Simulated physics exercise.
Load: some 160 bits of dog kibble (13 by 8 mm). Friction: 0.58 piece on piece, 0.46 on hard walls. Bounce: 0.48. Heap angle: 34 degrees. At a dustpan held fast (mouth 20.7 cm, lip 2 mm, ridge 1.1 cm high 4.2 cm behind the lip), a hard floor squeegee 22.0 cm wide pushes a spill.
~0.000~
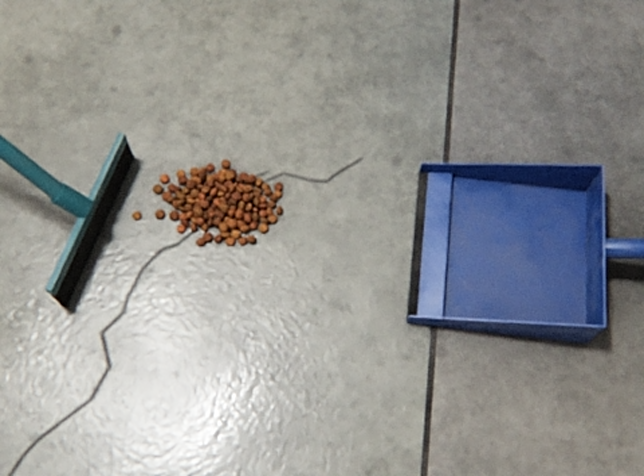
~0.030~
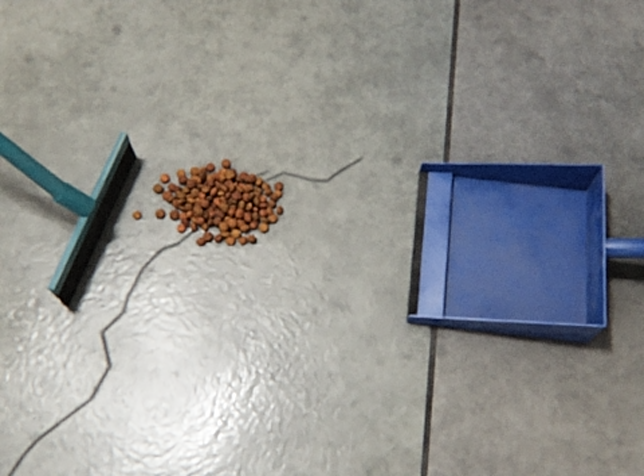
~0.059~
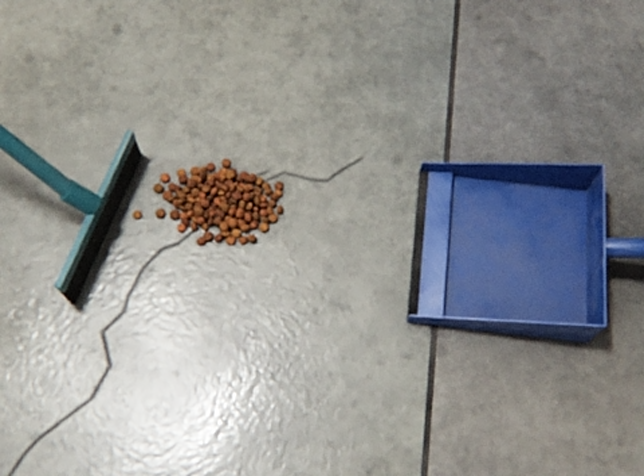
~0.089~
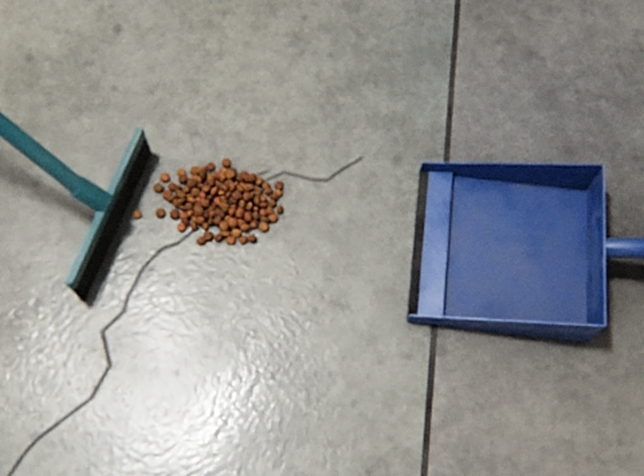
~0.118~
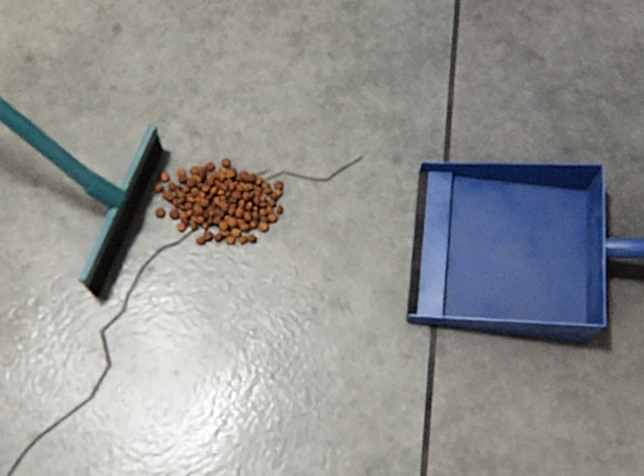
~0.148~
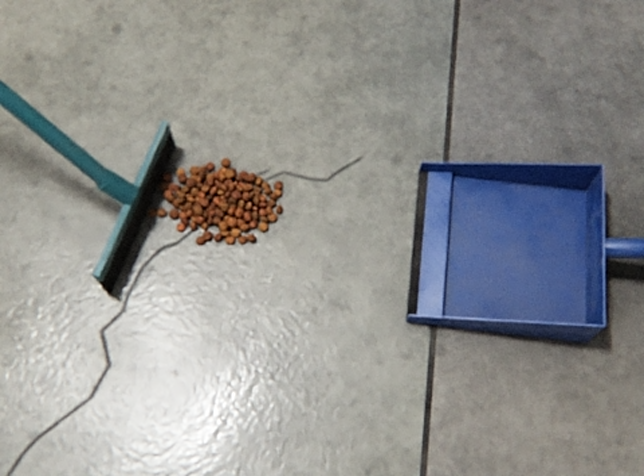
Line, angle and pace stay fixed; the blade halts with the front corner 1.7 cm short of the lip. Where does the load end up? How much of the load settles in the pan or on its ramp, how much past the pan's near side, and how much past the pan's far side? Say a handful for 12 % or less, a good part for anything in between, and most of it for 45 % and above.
I would say in the pan or on its ramp: A handful; past the pan's near side: A handful; past the pan's far side: A good part.
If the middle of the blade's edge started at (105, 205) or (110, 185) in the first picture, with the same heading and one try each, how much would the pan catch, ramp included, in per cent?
Some 0 and 0 per cent.
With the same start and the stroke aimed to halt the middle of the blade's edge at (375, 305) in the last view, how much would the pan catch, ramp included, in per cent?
I'd expect around 25 per cent.
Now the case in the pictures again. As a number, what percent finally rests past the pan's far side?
Something like 35 percent.
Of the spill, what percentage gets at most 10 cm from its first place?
5 %.
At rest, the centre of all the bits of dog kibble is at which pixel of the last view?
Somewhere around (401, 198) in the final frame.
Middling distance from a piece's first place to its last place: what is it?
Median shift: Approx. 24 cm.
After 0.44 s, middle of the blade 20 cm from the lip; 0 % over the lip, far side 10 %, near side 0 %.
After 0.63 s, middle of the blade 9 cm from the lip; 0 % over the lip, far side 25 %, near side 0 %.
Then, at 0.94 s, middle of the blade 4 cm from the lip; 5 % over the lip, far side 35 %, near side 0 %.
In the end, at 1.3 s, pan 5 %, near side 0 %, far side 35 %, in front of the lip or behind the blade 65 %.
